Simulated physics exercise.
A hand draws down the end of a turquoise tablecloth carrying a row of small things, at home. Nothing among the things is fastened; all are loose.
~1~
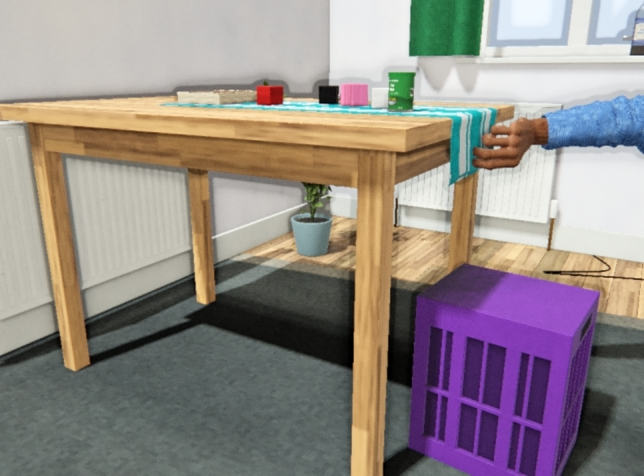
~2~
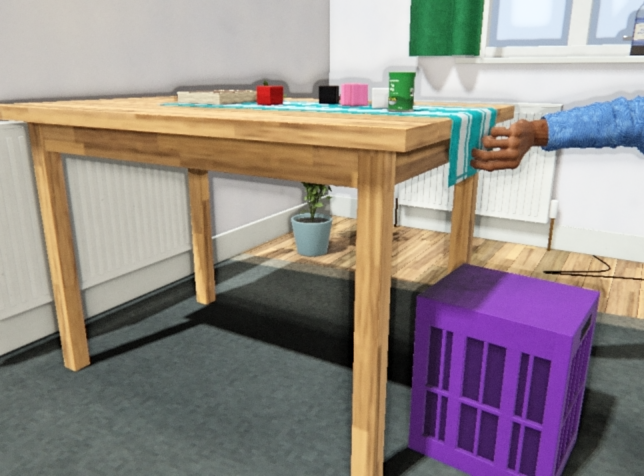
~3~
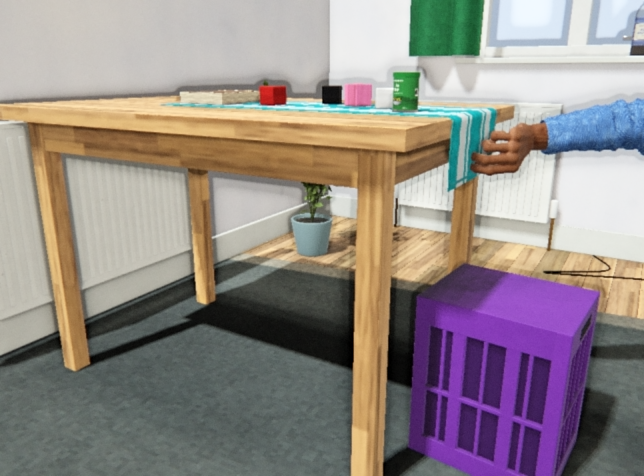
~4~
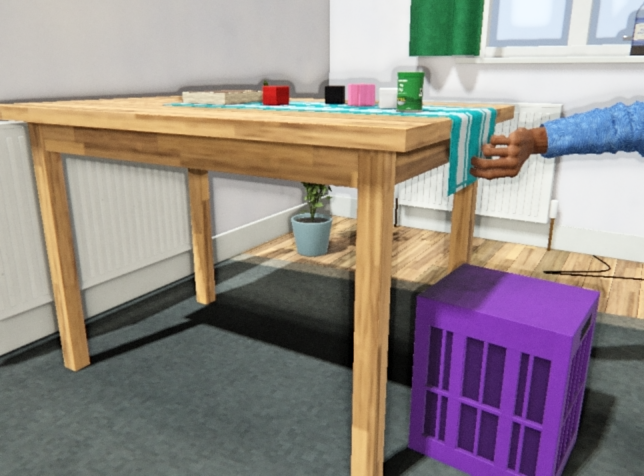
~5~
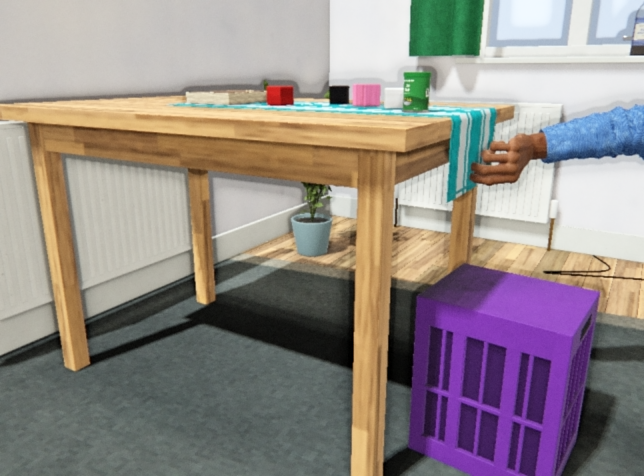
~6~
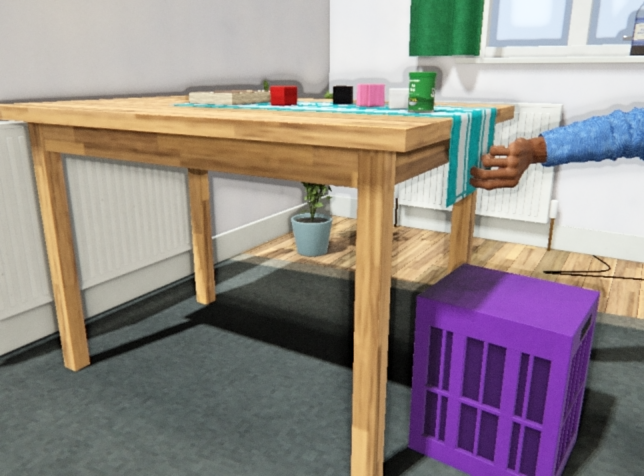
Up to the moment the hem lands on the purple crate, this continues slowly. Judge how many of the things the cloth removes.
Yeah well, the pull sends off two pieces and stops there.
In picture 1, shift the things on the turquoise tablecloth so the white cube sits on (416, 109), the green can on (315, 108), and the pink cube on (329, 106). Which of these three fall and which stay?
The white cube will end up off, the green can will stay where it is, the pink cube will stay where it is.
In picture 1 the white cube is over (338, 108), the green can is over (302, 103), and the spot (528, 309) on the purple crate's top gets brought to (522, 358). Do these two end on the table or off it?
Final state: The white cube is no longer up, the green can is still in place.
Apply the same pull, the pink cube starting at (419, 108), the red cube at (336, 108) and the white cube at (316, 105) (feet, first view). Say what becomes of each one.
The pink cube falls, the red cube keeps its place on top, the white cube holds on.
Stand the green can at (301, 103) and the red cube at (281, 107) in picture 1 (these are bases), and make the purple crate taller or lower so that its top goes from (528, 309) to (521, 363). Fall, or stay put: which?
The green can ends up still on top and the red cube ends up still on top.
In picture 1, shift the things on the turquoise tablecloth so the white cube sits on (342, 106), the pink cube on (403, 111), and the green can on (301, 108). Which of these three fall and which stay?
So the white cube stays aboard, the pink cube leaves the top, and the green can stays aboard.
Soon after, hem near (469, 226); all still up.
After that, hem near (467, 269); green can and white cube gone.
In the end, hem on the crate; green can and white cube gone. It carries off two.
